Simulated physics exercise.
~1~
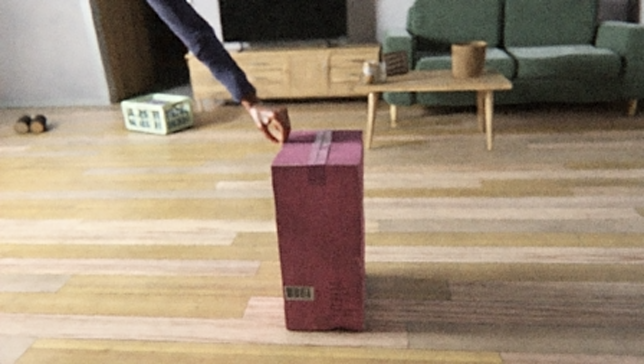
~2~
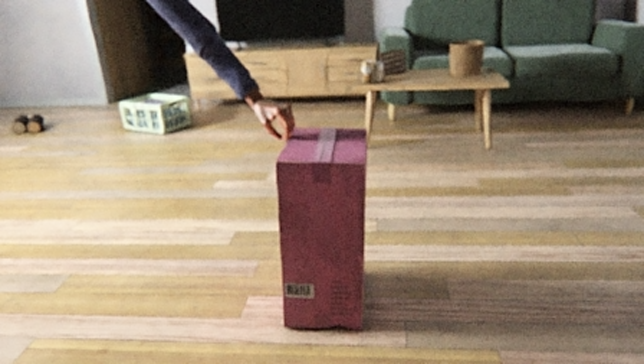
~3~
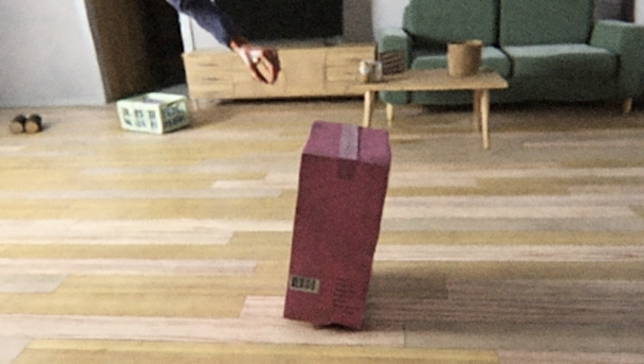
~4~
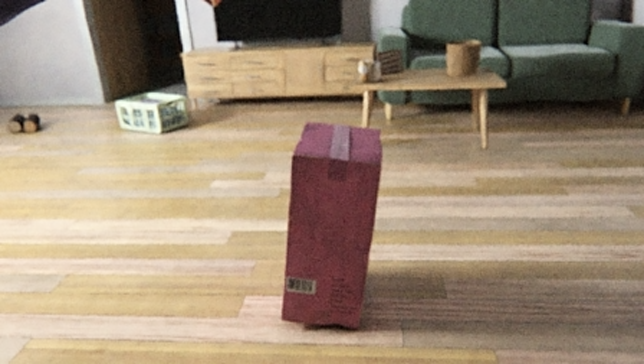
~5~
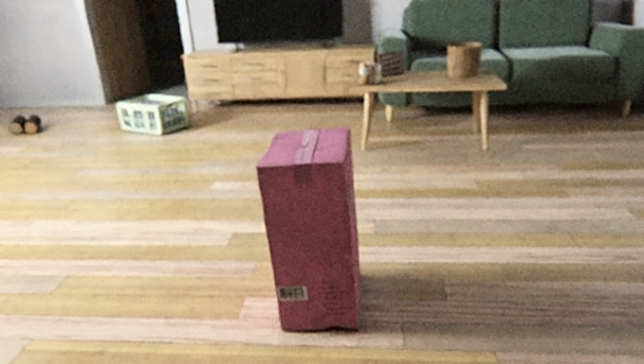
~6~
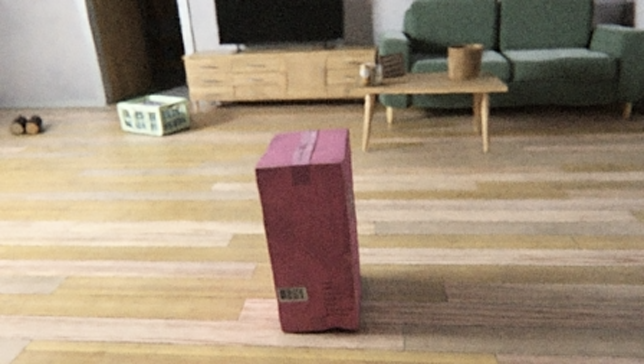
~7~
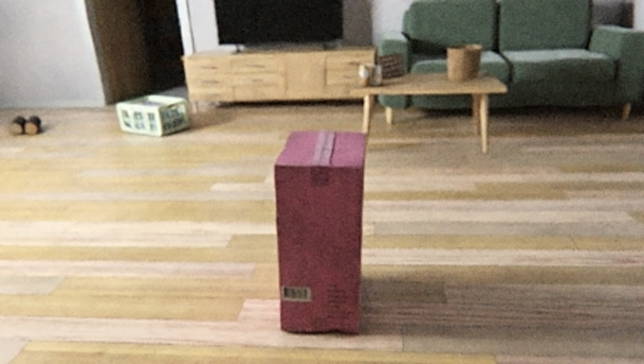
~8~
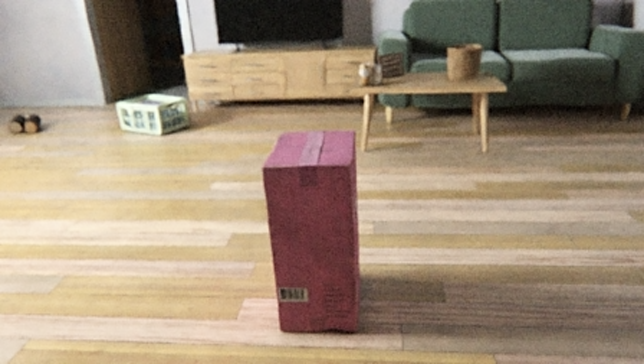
A hand tipping a tall pink parcel to the right and letting go, the parcel rocking side to side and staying upright.
